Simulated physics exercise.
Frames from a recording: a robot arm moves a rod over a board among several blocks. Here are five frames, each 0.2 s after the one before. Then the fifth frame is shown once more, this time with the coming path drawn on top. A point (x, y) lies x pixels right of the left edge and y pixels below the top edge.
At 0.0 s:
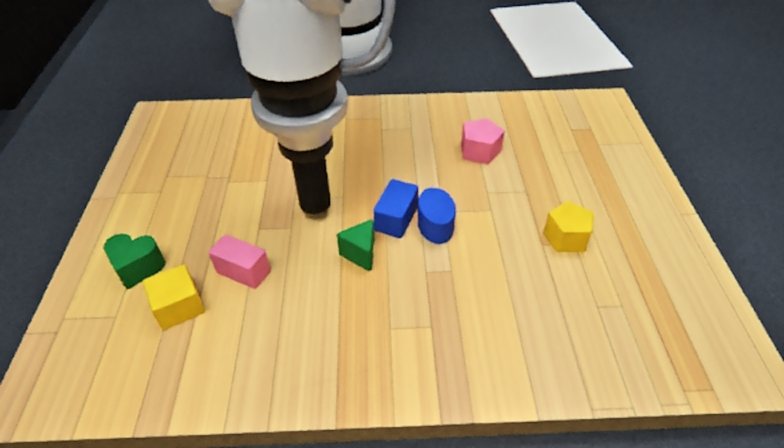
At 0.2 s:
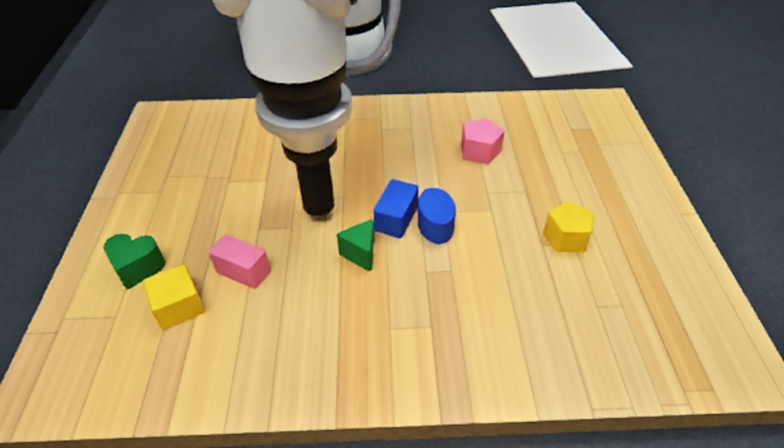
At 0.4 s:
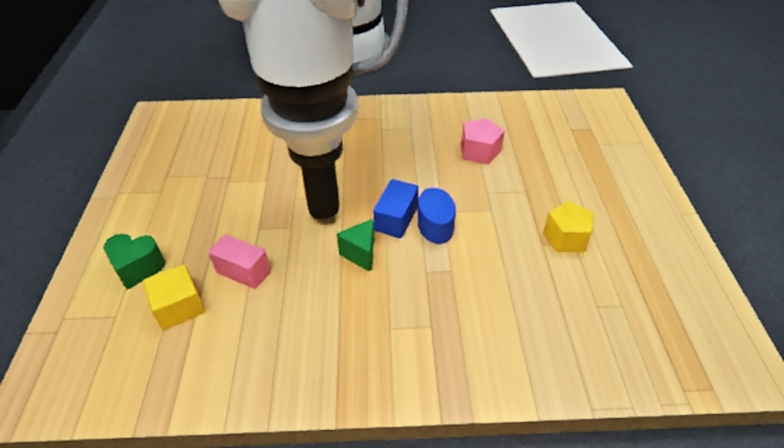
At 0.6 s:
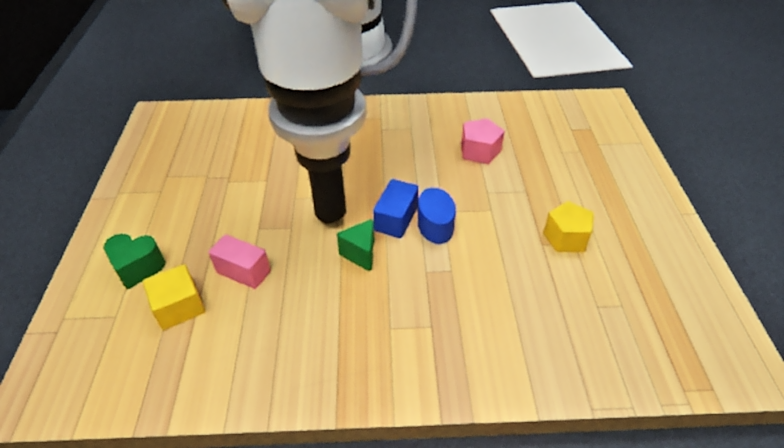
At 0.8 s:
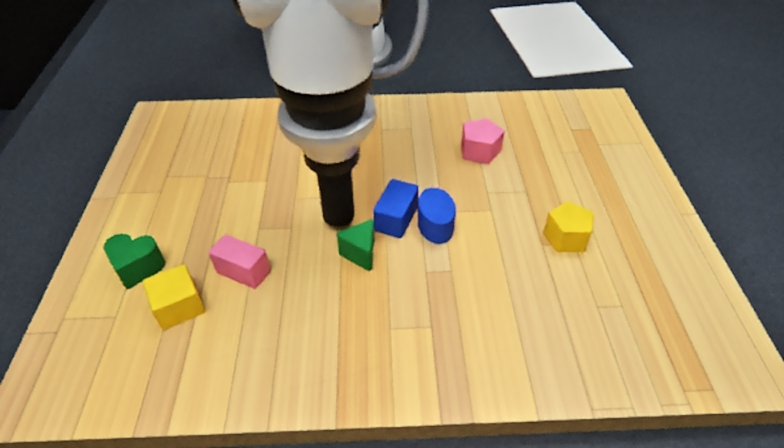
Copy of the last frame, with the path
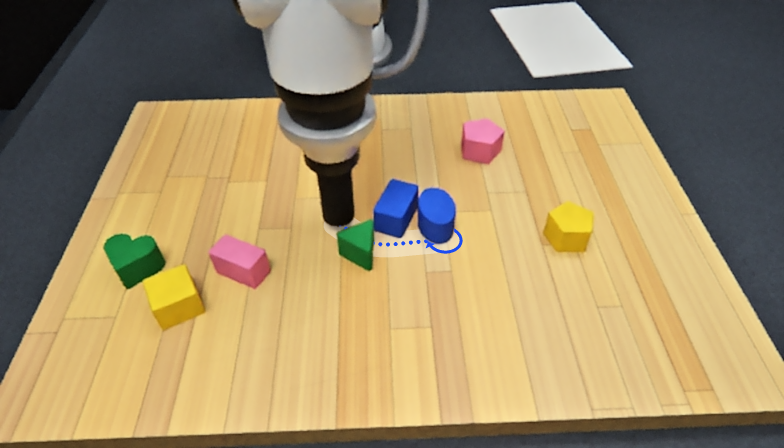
A robot arm moves its black rod slightly right toward the green triangular block, pushing nothing.
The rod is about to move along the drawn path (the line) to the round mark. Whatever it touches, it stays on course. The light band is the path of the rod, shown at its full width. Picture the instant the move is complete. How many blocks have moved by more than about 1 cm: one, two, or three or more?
Moved: 3 or more.
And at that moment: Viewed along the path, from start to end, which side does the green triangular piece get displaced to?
So, looking from the first point of the path to the last, the green triangular piece moves rightwards.
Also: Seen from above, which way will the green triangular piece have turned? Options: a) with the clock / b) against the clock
The correct letter is a.
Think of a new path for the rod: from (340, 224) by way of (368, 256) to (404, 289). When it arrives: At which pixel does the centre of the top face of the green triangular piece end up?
I'd expect the centre of its top face to be at (408, 297).
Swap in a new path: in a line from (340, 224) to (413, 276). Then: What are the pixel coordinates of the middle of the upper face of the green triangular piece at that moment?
At roughly (380, 267).
Drawn move, from (340, 224) over (368, 242) and (406, 243) to (445, 239).
The first path, step by step. One third of the way, rod at (369, 233); green triangular piece at (369, 245), turned 35° clockwise.
Two thirds of the way, rod at (407, 234); green triangular piece at (373, 247), turned 50° clockwise; blue rectangle at (414, 191), turned 50° anticlockwise; blue elliptical block at (459, 199), turned 35° clockwise.
At the end, rod at (445, 230); green triangular piece at (373, 247), turned 50° clockwise; blue rectangle at (419, 189), turned 70° anticlockwise; blue elliptical block at (471, 195), turned 35° clockwise.
